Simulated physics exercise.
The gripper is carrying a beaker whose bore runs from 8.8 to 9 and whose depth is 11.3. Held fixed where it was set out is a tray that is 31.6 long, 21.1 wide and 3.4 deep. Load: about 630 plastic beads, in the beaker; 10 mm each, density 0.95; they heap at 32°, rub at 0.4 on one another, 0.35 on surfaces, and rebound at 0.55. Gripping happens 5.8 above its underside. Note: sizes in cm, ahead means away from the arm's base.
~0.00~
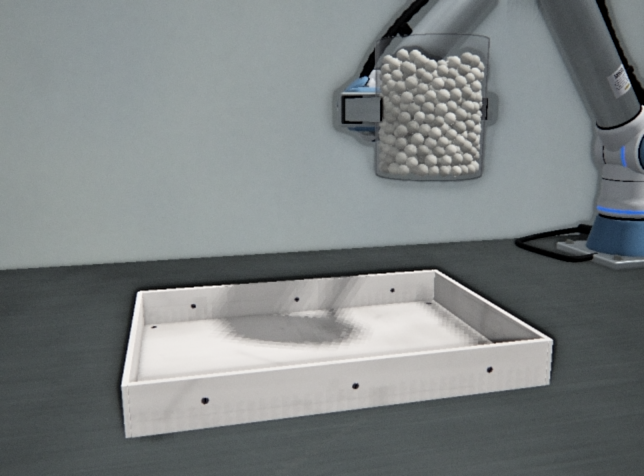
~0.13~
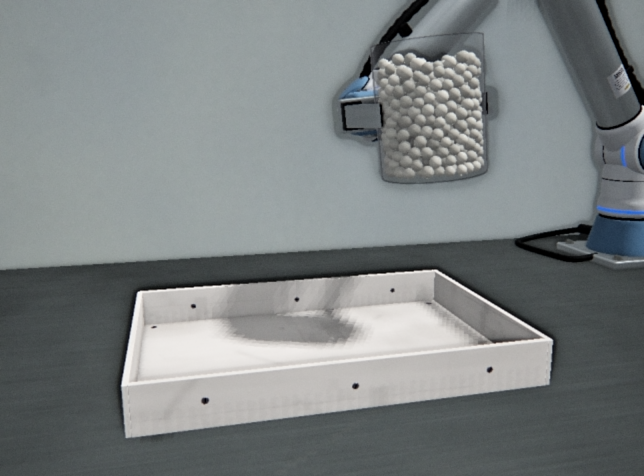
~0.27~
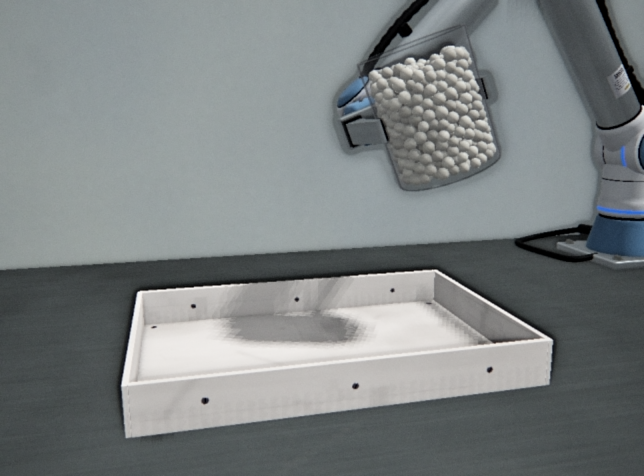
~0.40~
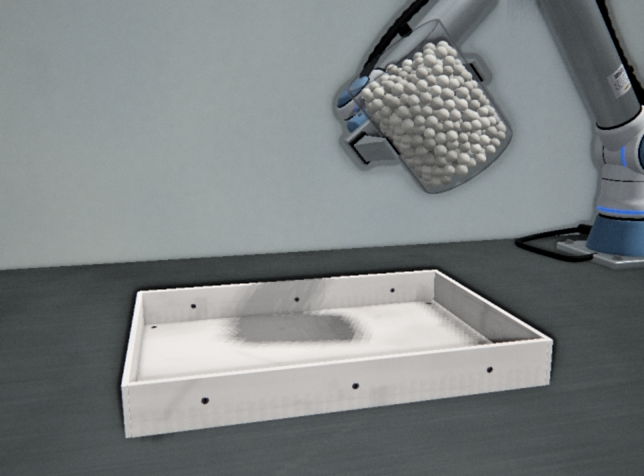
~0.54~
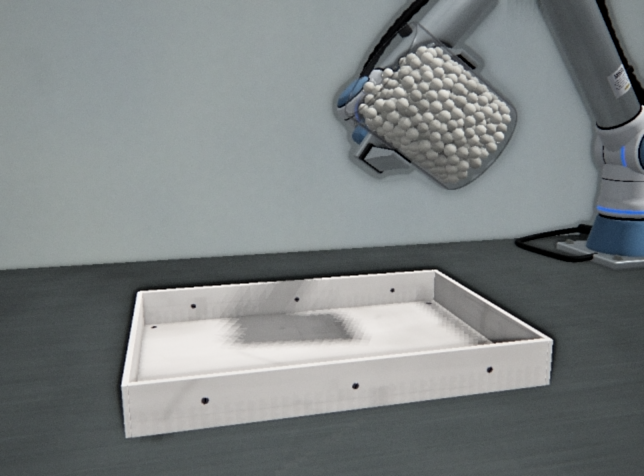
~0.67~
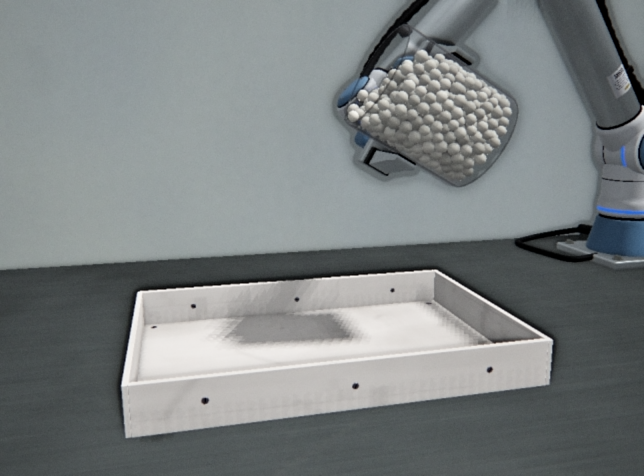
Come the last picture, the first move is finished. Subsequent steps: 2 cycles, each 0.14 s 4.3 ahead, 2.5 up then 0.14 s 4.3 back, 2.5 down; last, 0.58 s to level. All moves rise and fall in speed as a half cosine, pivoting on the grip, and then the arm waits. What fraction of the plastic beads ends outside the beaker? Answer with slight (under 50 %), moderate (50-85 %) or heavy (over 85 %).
Slight.
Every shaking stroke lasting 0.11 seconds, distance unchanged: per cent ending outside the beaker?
It would be near 55 per cent.
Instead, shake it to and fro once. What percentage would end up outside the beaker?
Estimate for that case: 25 %.
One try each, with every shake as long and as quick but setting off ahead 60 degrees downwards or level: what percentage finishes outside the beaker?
Result: Approx. 5 % and 30 %, one try each.
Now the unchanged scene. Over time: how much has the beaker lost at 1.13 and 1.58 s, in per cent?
Around 25 % and around 40 %.
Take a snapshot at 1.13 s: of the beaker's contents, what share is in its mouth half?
Roughly 50 %.
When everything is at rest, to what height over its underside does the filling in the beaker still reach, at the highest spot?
Around 9.0 centimetres above the underside.
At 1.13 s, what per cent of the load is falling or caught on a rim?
2 %.
After 1.13 s, tilted 60° forward, highest piece 26 above the table; 482 in the beaker, 132 in the tray, 13 in flight or on a rim.
After 1.58 s, tilted 20° forward, highest piece 26 above the table; 391 in the beaker, 230 in the tray, 6 on the table or floor.
After 2.01 s, level, highest piece 25 above the table; 391 in the beaker, 230 in the tray, 6 on the table or floor.
After 3.06 s, level, highest piece 25 above the table; 391 in the beaker, 230 in the tray, 6 on the table or floor.
In the end, 391 in the beaker, 230 in the tray, 6 on the table or floor. That is 38 % outside the beaker.
